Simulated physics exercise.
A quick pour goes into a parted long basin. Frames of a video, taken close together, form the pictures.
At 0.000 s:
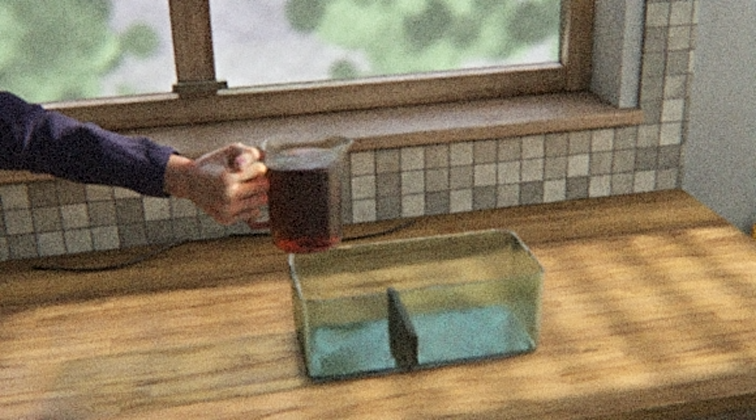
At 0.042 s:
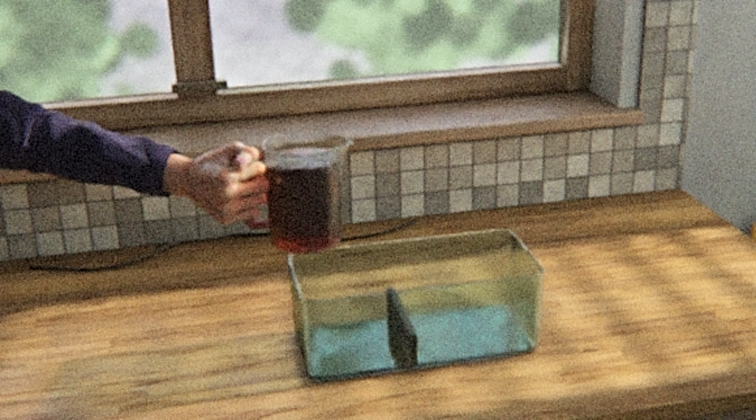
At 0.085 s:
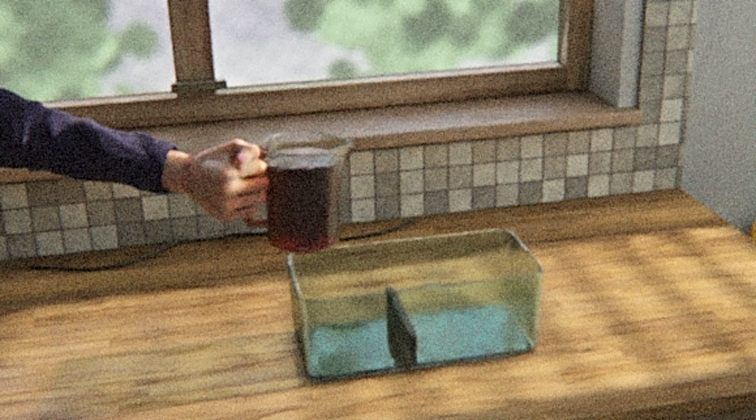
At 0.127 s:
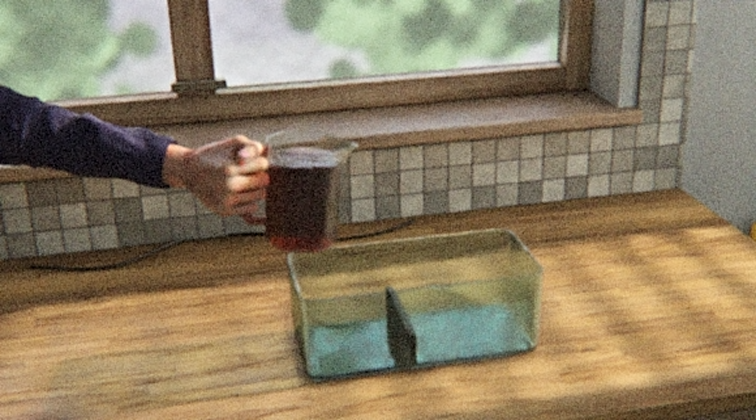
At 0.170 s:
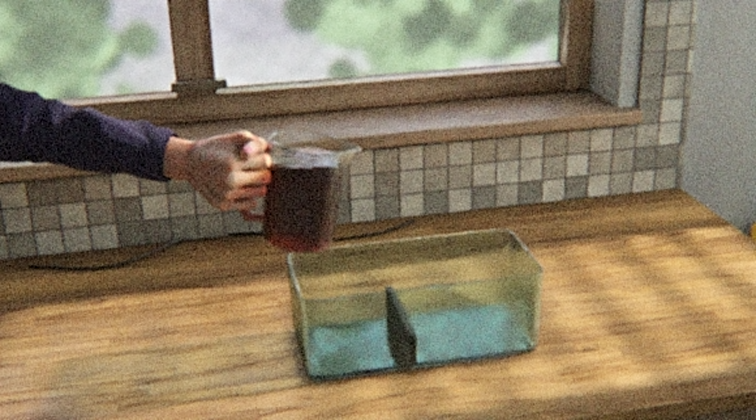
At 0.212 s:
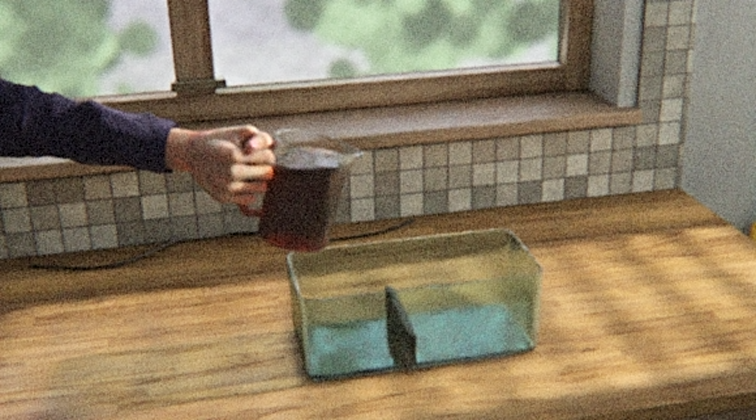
A hand in a dark purple sleeve reaches in from the left, holding a clear jug of dark reddish-brown tea above a long glass basin on a sunlit wooden counter, seen from slightly above. The basin holds shallow blue-green liquid either side of a dark divider, with beige and grey tiles and a wood-framed window behind. The hand slowly tilts the jug slightly rightward, while the camera stays still.
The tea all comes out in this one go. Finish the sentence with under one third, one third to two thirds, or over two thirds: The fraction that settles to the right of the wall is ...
The fraction that settles to the right of the wall is one third to two thirds.
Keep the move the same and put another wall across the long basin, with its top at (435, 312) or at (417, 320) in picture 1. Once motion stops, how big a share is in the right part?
First some 5, then 30 per cent.
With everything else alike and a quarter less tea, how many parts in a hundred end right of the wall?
Result: Around 35 per cent.
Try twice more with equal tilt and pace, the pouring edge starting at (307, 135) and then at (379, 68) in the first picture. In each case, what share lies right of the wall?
It comes to 5 % the first time and 90 % the second.
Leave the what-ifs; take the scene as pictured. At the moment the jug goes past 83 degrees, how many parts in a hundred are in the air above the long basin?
Estimate: Some 15 per cent.
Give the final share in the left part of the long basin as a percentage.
It works out to around 50 percent.
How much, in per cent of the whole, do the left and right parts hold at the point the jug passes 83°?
Split is about 0 % to the left and 5 % to the right.
A moment on, the jug is tipped on its side and 77 per cent is still to pour, 0 is left of the wall and 6 right of it.
Next, the jug is tipped right over and 19 per cent is still to pour, 25 is left of the wall and 42 right of it.
Then the jug is tipped right over and 0 per cent is still to pour, 49 is left of the wall and 49 right of it.
Later the jug is tipped right over and 0 per cent is still to pour, 49 is left of the wall and 50 right of it.
At rest 49 per cent lies left of the wall, 50 right of it and 1 outside.
